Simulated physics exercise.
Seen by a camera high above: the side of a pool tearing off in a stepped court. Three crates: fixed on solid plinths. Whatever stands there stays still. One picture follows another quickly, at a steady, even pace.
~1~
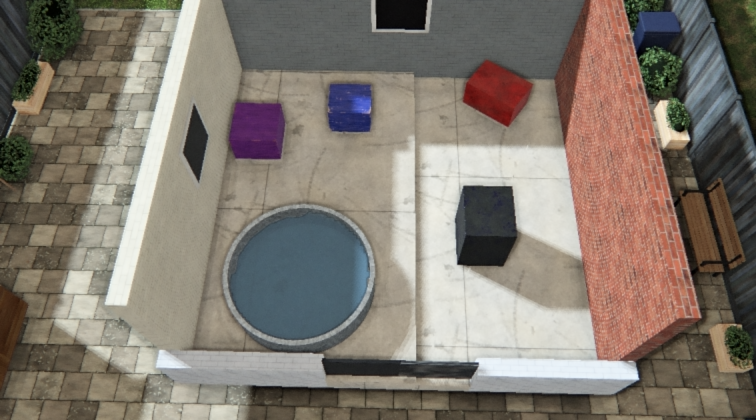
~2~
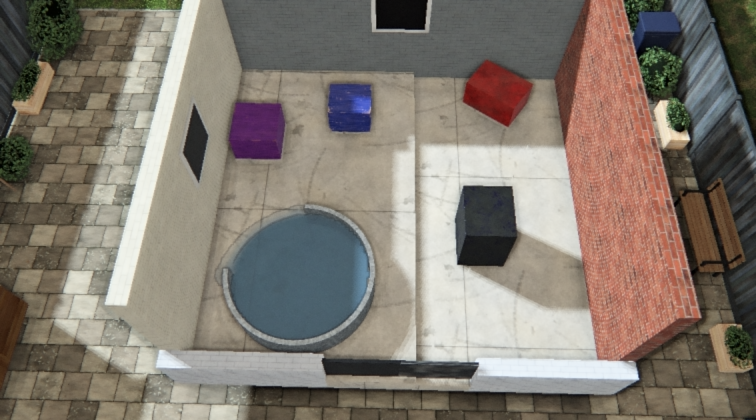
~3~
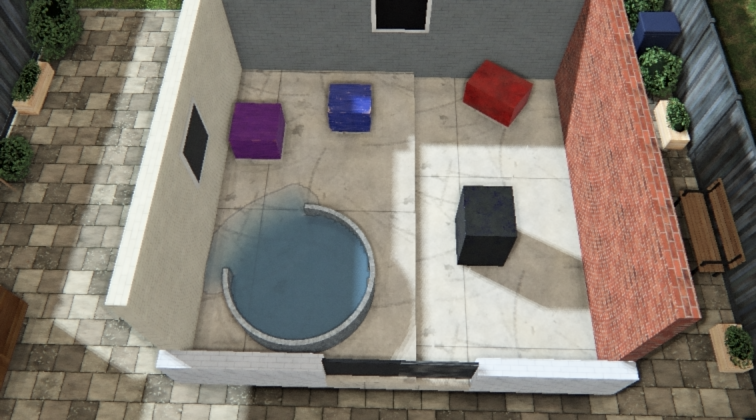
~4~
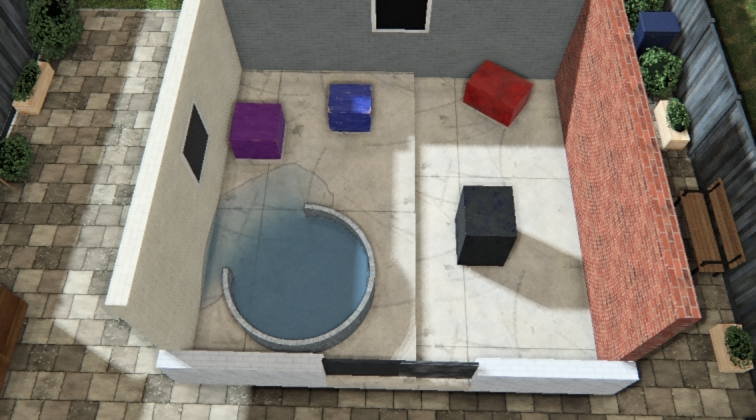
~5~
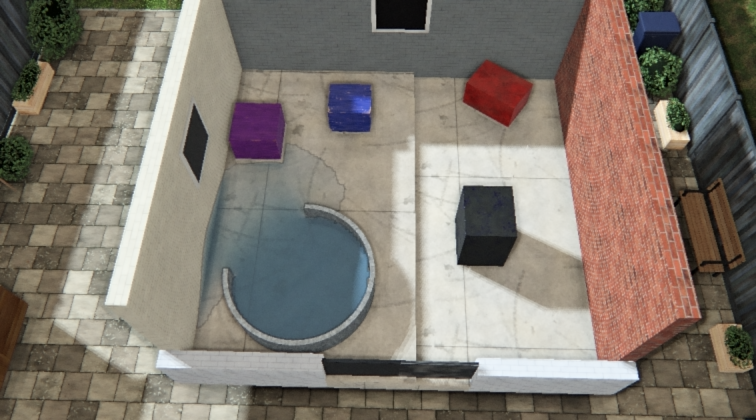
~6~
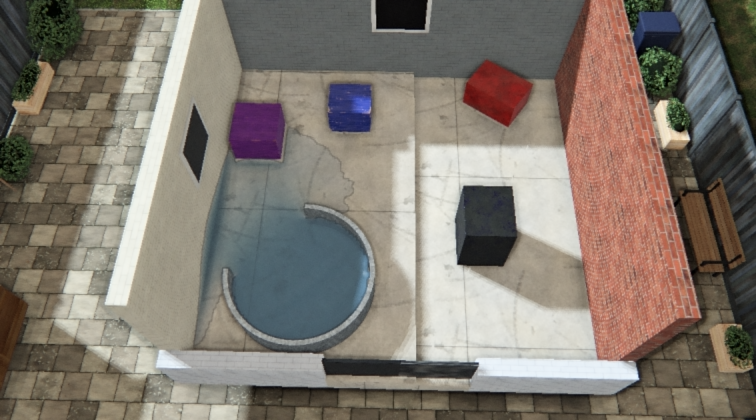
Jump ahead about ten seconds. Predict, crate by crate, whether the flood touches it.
My prediction: The blue crate is not above the water. The red crate is not above the water. The purple crate is not above the water.
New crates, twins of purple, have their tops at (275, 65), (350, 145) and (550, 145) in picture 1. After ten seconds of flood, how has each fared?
Gets flooded, gets flooded, stays clear.
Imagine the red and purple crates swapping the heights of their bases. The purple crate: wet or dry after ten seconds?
Purple crate: Flooded.
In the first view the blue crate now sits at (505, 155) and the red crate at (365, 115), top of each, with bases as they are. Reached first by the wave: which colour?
That should be the crate marked purple.
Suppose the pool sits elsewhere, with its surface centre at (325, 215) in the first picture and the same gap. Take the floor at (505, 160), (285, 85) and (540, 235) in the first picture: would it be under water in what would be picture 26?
As listed: No water, awash, no water.
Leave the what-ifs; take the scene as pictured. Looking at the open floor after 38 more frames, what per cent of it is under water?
Roughly 85 per cent.
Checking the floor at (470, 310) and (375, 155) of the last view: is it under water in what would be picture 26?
Clear, then swamped.
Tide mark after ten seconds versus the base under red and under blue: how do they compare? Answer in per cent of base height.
220 and 270 per cent, in that order.
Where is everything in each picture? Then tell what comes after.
The round pool at (300, 272) is whole and still, in the first picture.
The front is at (221, 280), out from the gap on the round pool's far side, in the second picture.
The front is at (204, 287), out from the gap on the round pool's far side, in the third picture.
The front is at (295, 168), out from the gap on the round pool's far side, in the fourth picture.
The front is at (290, 148), out from the gap on the round pool's far side, in the fifth picture.
Water pours out on the round pool's far side and has run to (289, 132), in the sixth picture.
A moment on, water covers 20 % of the floor; the blue crate water round its plinth, the red crate not reached, the purple crate water round its plinth.
Next, water covers 30 % of the floor; the blue crate water round its plinth, the red crate not reached, the purple crate water round its plinth.
Then, water covers 60 % of the floor; the blue crate water round its plinth, the red crate water round its plinth, the purple crate water round its plinth.
Later, water covers 85 % of the floor; the blue crate water round its plinth, the red crate water round its plinth, the purple crate water round its plinth.
In the end, water covers 90 % of the floor; the blue crate was topped, the red crate was topped, the purple crate was topped.
